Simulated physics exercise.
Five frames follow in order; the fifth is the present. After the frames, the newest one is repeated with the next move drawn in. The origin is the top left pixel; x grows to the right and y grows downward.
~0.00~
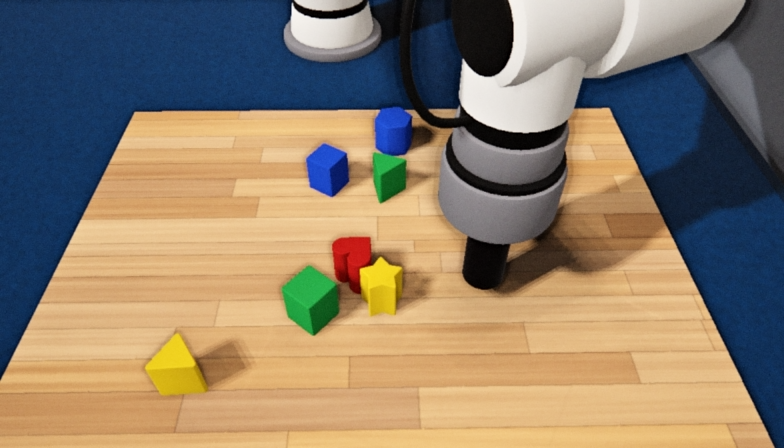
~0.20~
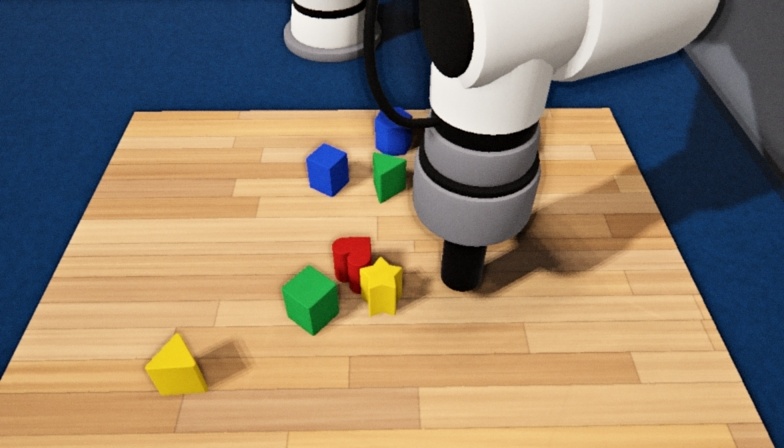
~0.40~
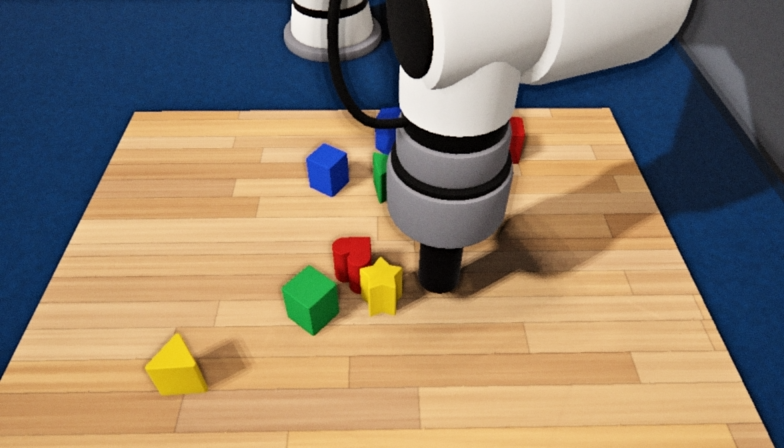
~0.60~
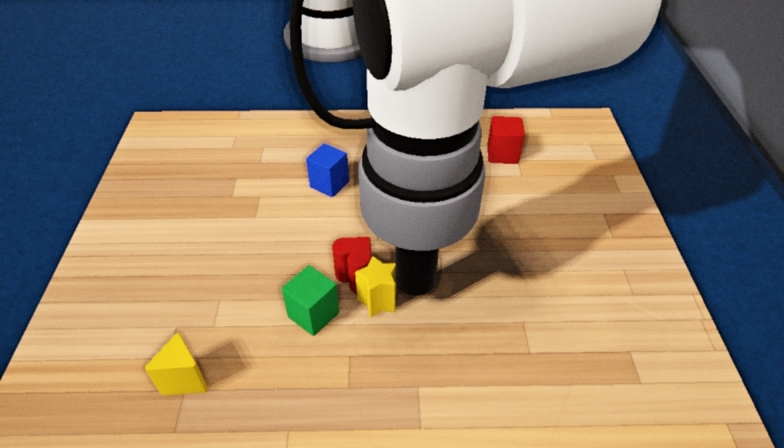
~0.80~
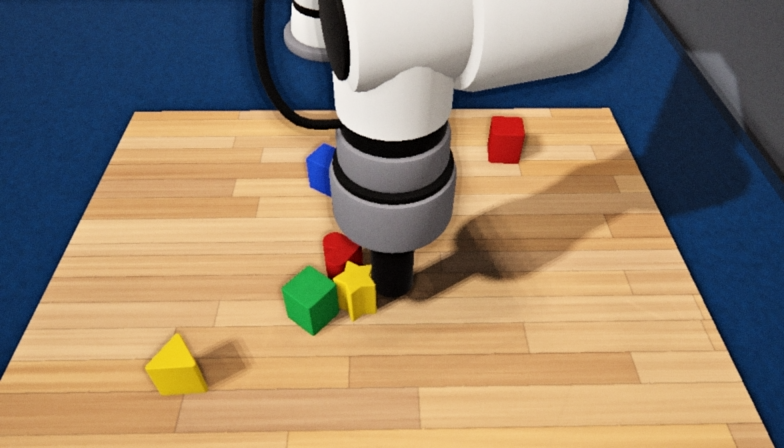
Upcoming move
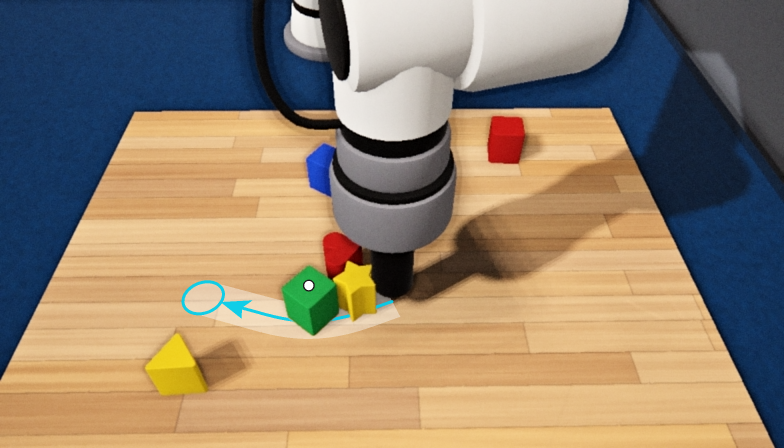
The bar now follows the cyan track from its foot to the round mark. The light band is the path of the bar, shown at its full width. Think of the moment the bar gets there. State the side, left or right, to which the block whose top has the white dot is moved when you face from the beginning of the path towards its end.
Its sideways move is to the left.
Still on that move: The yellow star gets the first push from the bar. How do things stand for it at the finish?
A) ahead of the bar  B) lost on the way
Letter A.
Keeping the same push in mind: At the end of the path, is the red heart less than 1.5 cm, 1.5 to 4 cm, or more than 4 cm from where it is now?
Short: Under 1.5 cm.
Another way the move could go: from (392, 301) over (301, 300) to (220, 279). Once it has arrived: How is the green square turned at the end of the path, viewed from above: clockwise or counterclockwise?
Top view: Counterclockwise.
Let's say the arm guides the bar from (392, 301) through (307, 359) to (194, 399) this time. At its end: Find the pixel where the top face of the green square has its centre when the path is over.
Roughly at (246, 288).
The drawn path runs from (392, 301) via (329, 320) and (263, 314), ending at (203, 297); the dot is on the green square.
On the path given first. One third of the way, bar (325, 301); green square (246, 299); red heart (332, 247), turned 25° clockwise; yellow star (287, 289).
Two thirds of the way, bar (257, 294); green square (176, 299); red heart (332, 247), turned 25° clockwise; yellow star (217, 285).
At the end, bar (196, 278); yellow triangular piece not moved; green square (120, 306), turned 15° anticlockwise; red heart (332, 247), turned 25° clockwise; yellow star (155, 281), turned 20° anticlockwise.
